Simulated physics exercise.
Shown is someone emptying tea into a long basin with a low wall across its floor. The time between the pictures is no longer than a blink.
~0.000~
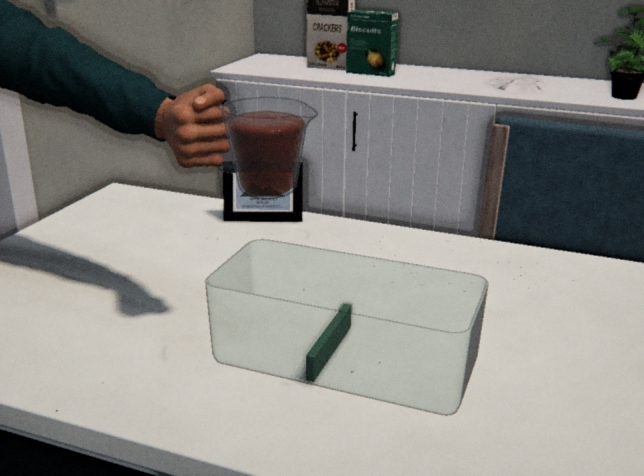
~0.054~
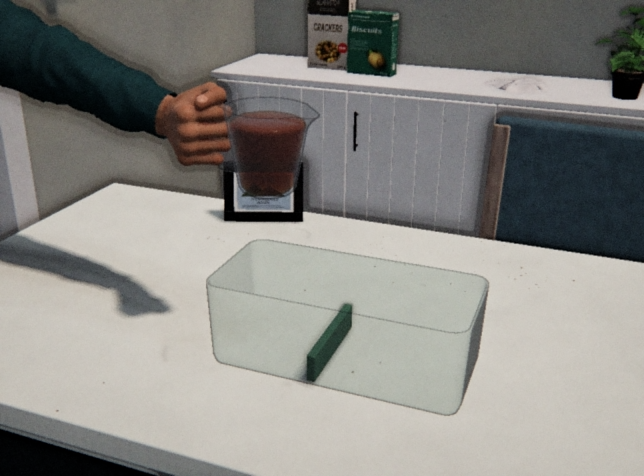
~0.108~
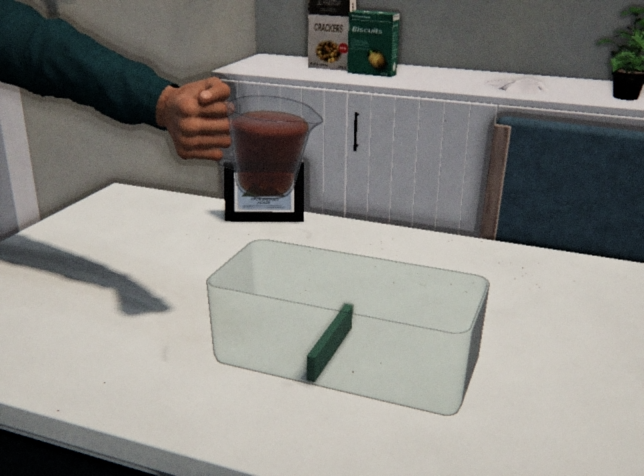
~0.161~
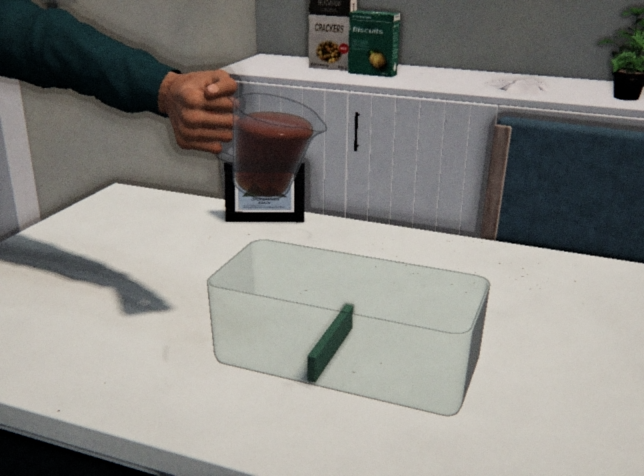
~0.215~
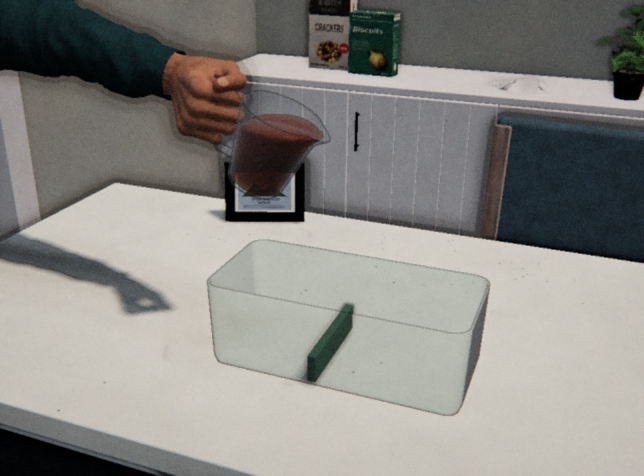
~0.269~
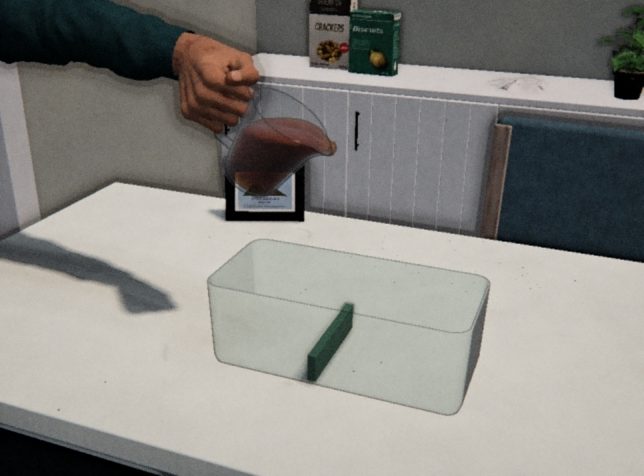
Hand holding a glass jug of reddish-brown liquid above a clear basin with a low green divider, steadily tilting it rightward.
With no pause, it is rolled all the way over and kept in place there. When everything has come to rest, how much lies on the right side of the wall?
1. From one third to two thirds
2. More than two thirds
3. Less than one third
Option 2: More than two thirds.
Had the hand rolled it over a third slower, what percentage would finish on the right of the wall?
About 90 per cent.
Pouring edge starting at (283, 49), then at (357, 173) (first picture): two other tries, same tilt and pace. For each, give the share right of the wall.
First try: 60 percent; second try: 95 percent.
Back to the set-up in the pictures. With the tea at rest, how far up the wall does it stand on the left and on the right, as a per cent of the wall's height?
On the left it sits near 10, while on the right it sits near 40.
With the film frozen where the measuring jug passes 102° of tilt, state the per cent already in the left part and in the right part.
The left part holds 0 percent and the right part 30 percent.
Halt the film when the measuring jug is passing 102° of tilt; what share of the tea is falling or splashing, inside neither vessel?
It comes to around 35 per cent.
A moment on, the measuring jug is tipped right over and 38 per cent is still to pour, 0 is left of the wall and 29 right of it.
Next, the measuring jug is tipped right over and 1 per cent is still to pour, 7 is left of the wall and 83 right of it.
Then the measuring jug is tipped right over and 0 per cent is still to pour, 10 is left of the wall and 88 right of it.
Later the measuring jug is tipped right over and 0 per cent is still to pour, 10 is left of the wall and 88 right of it.
At rest 10 per cent lies left of the wall, 88 right of it and 2 outside.
